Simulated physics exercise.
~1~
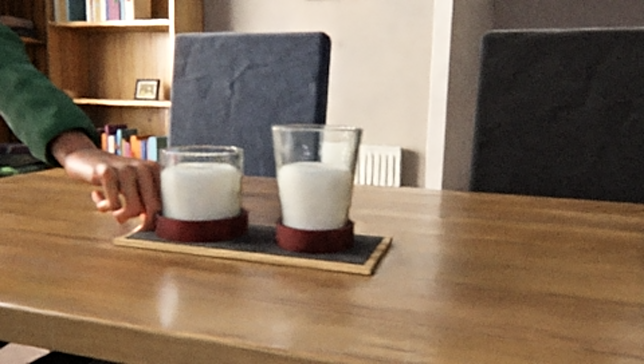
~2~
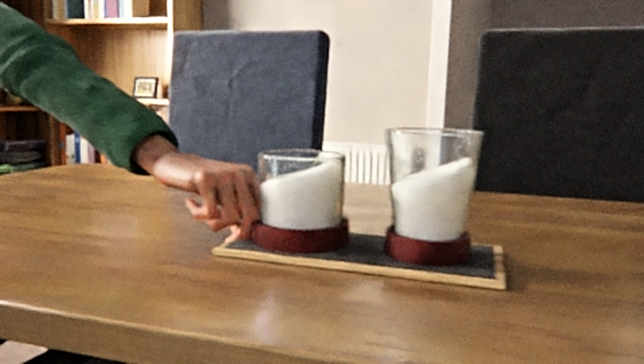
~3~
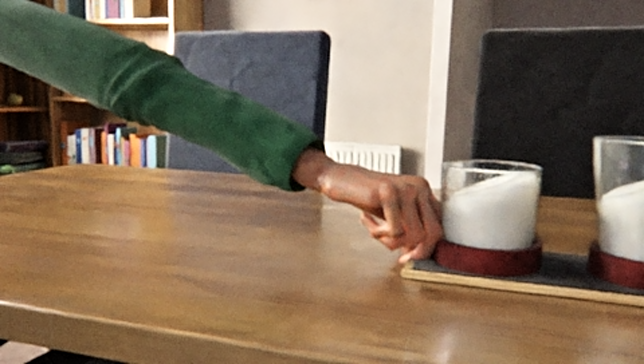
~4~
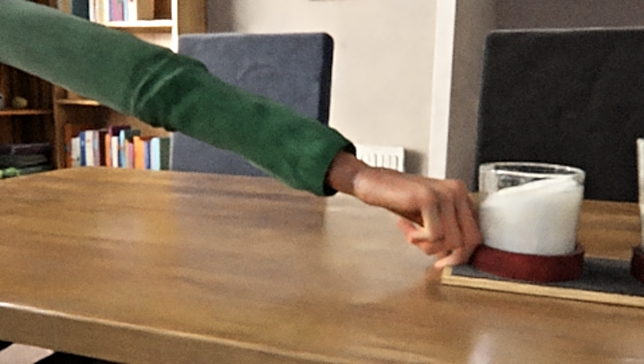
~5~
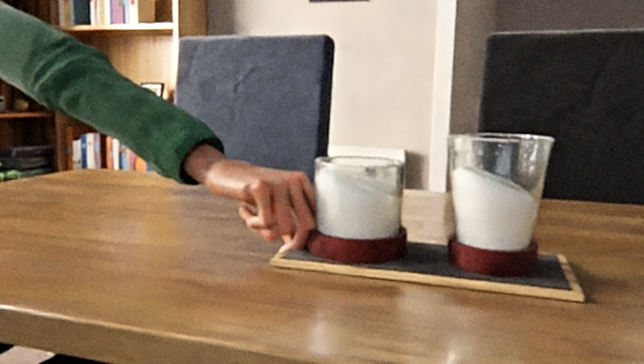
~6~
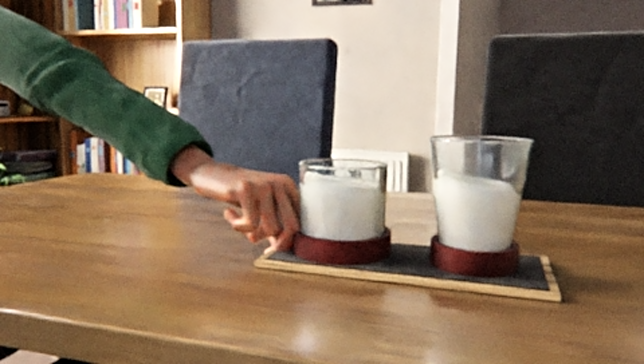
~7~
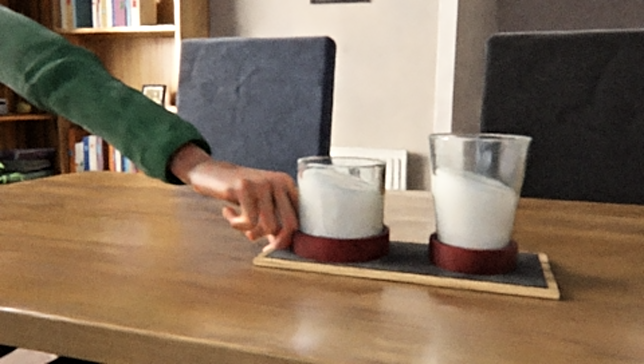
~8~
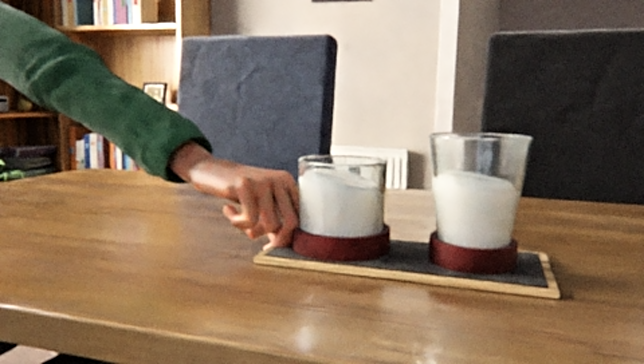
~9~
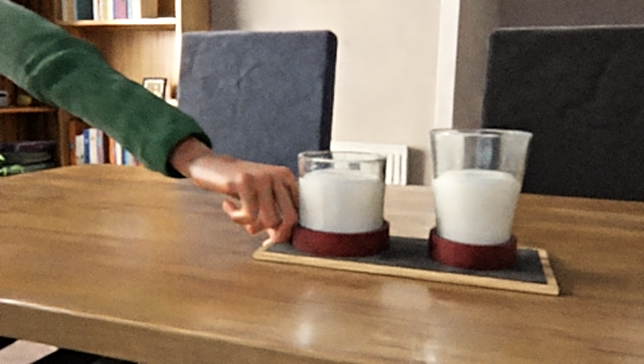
Hand in green sleeve sliding a tray with two glasses of milk right, then partway back left, milk tilting before settling.
